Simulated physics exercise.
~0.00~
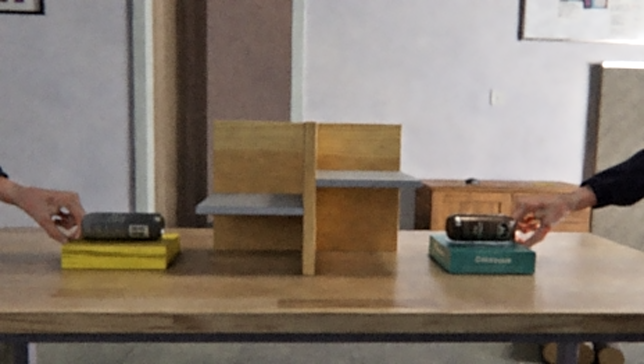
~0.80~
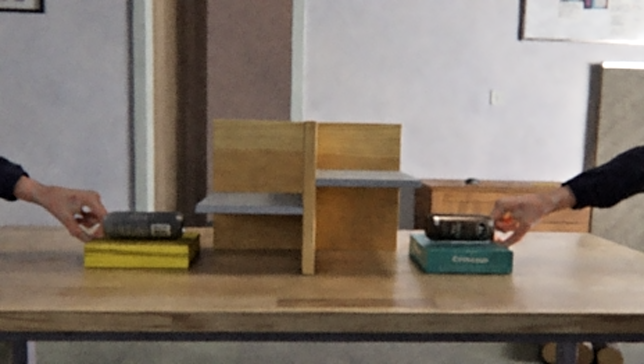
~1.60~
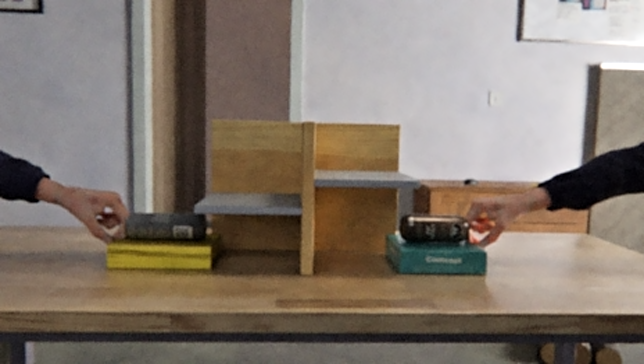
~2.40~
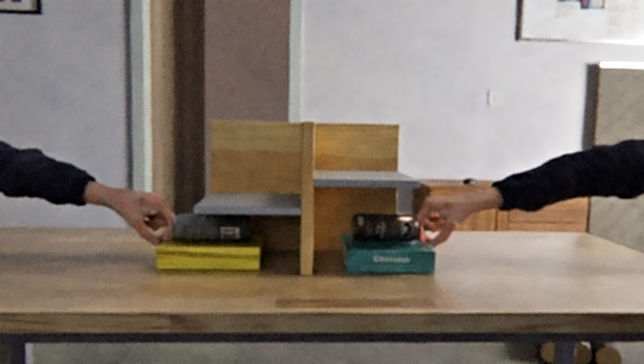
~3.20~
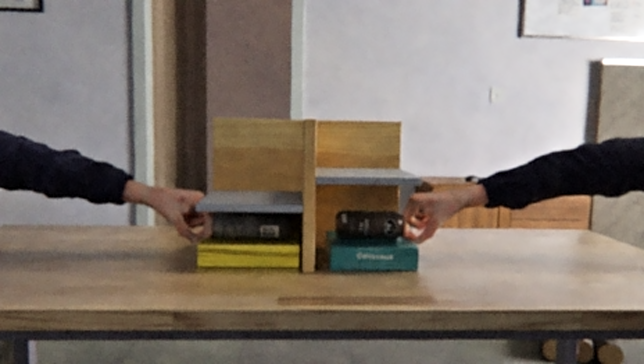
The clip shows two hands pushing a yellow board carrying a grey can and a turquoise packet carrying a brown can inward across a wooden table, from left and right, until both cans, still lying on their sides, ride untouched beneath the rack's grey shelves.
